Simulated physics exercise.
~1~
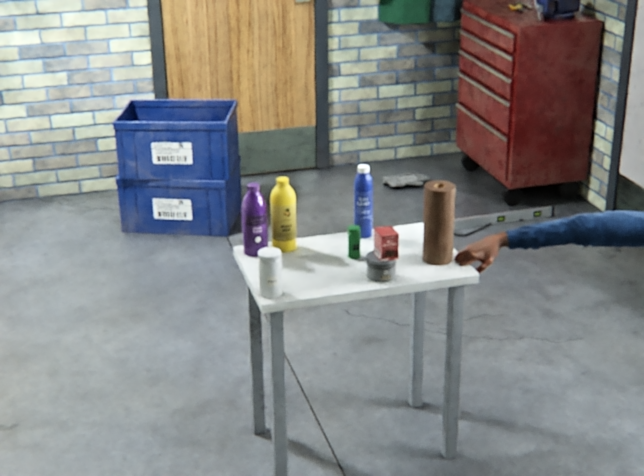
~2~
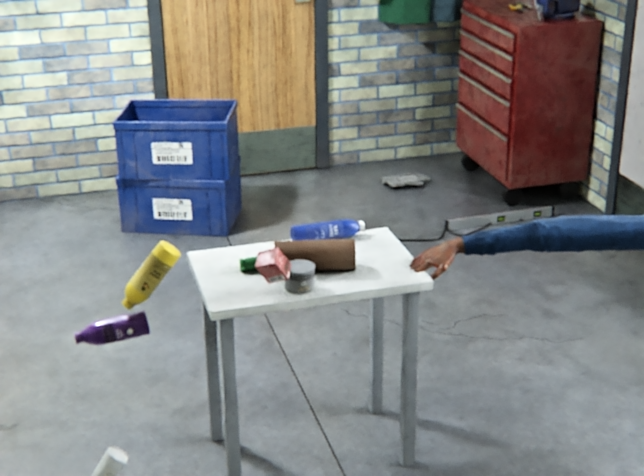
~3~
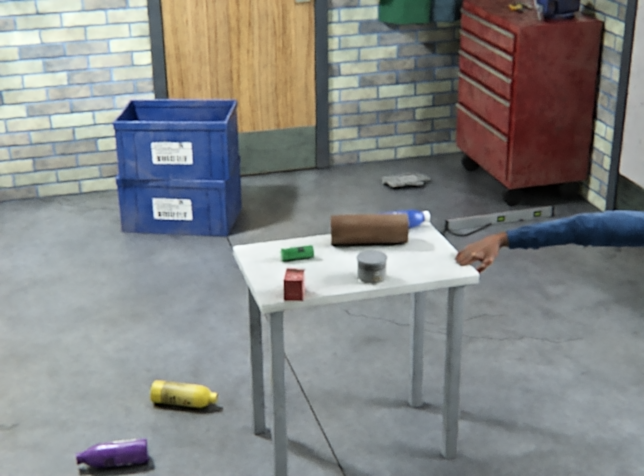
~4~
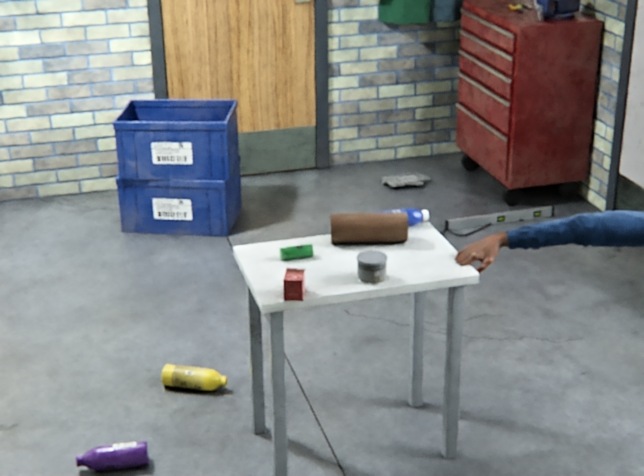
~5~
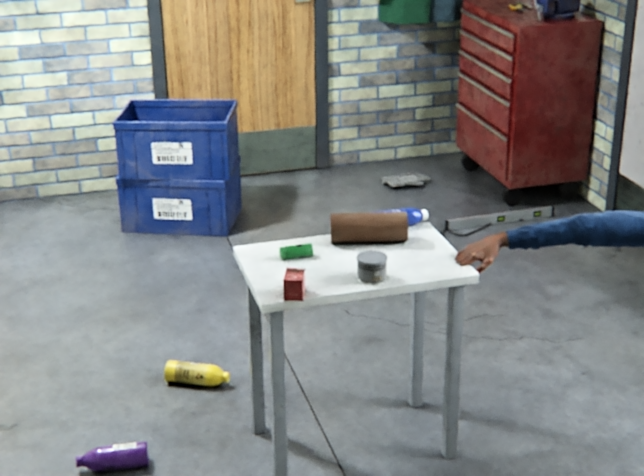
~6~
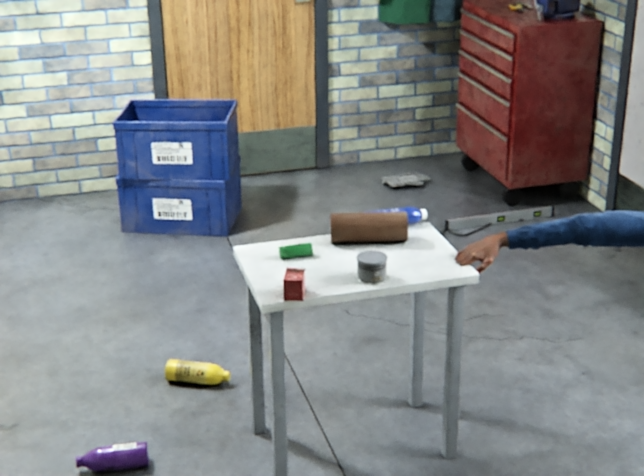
Table jerked left and back by a hand, toppling several items and spilling purple and yellow bottles onto the workshop floor.
